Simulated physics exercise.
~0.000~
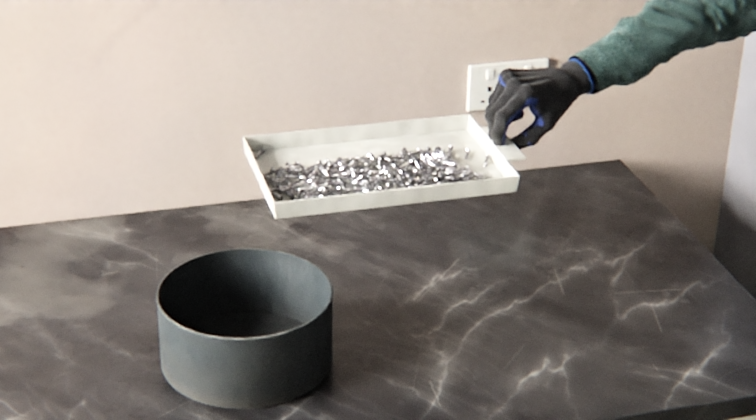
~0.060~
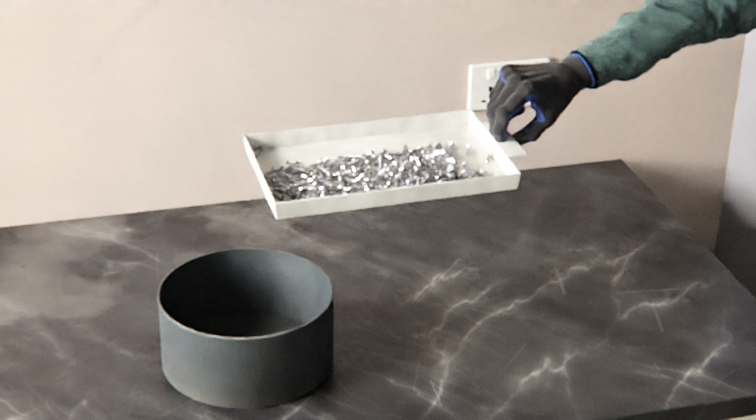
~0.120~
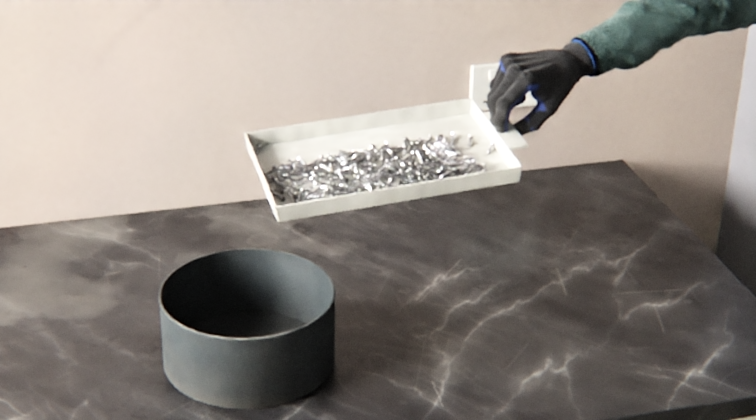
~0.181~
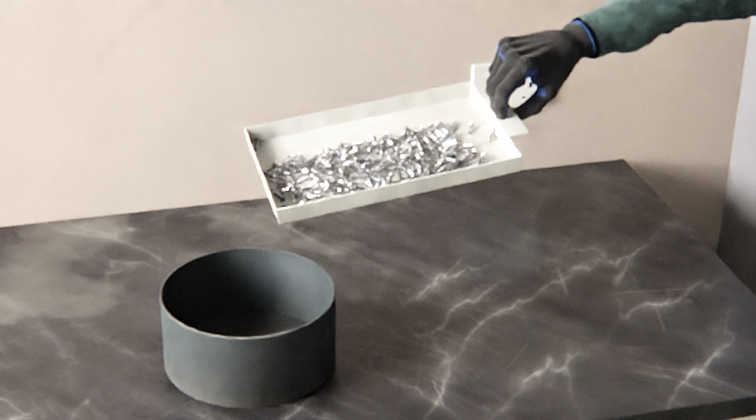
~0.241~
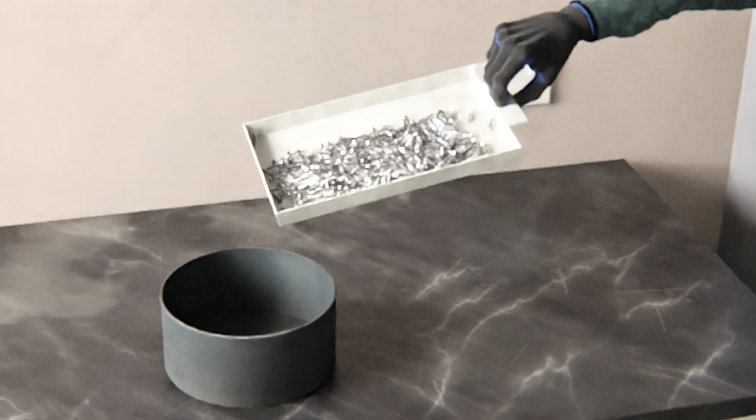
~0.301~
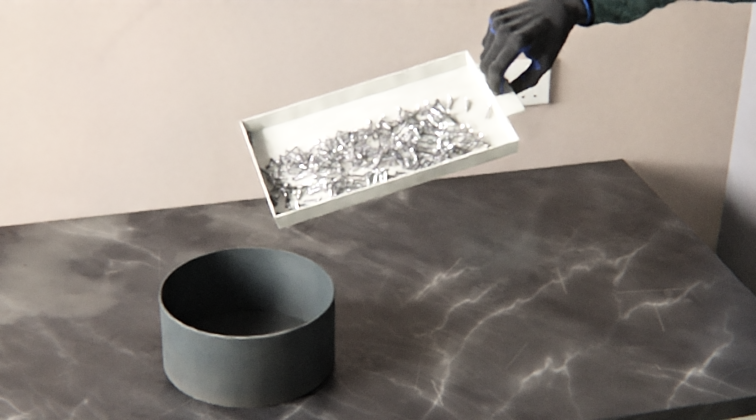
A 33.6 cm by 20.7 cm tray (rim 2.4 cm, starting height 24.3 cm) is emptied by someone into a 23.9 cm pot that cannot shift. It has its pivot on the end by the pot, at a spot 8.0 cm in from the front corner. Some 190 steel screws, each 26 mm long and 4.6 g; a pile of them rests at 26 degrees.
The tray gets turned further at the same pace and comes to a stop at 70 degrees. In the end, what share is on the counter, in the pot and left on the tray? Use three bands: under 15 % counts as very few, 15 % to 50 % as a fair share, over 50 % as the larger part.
Counter: Very few; pot: The larger part; tray: A fair share.
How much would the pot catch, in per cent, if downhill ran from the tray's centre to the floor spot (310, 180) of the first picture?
Estimate: Some 35 per cent.
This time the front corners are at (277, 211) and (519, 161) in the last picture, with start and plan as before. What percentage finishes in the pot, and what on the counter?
Final per cent - pot 30, counter 10.
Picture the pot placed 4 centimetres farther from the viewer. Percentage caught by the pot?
Result after the change: About 40 in a hundred.
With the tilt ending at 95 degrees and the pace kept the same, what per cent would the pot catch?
You'd end up with some 100 % in the pot.
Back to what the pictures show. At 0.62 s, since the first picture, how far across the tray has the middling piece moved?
Some 5 cm.
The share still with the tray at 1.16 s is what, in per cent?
Load share: Around 55%.
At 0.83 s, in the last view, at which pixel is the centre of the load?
Look near (311, 195) in the last picture.
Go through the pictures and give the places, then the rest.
The first frame shows tray tilt 0 degrees, front corners at (276, 202) and (517, 175); middle of the pieces at (375, 178); pot at (245, 291).
The second frame shows tray tilt 1 degrees, front corners at (276, 203) and (518, 172); middle of the pieces at (376, 176).
The third frame shows tray tilt 5 degrees, front corners at (277, 206) and (519, 166), lowest corner left front; middle of the pieces at (378, 173).
The fourth frame shows tray tilt 10 degrees, front corners at (277, 209) and (519, 156), lowest corner left front; middle of the pieces at (378, 166).
The fifth frame shows tray tilt 14 degrees, front corners at (277, 212) and (519, 146), lowest corner left front; middle of the pieces at (378, 161).
The sixth frame shows tray tilt 19 degrees, front corners at (276, 215) and (516, 138), lowest corner left front; middle of the pieces at (376, 156); pot at (248, 290). The tray's pace is about 80 degrees a second.
After 0.62 s, tilt 44 degrees; the tray holds 100 %, the pot 0 %.
Then, at 0.83 s, tilt 61 degrees; the tray holds 100 %, the pot 0 %.
After 1.16 s, tilt 70 degrees; the tray holds 55 %, the pot 35 %.
In the end, at 2.5 s, counter 0 %, pot 70 %, tray 30 %.
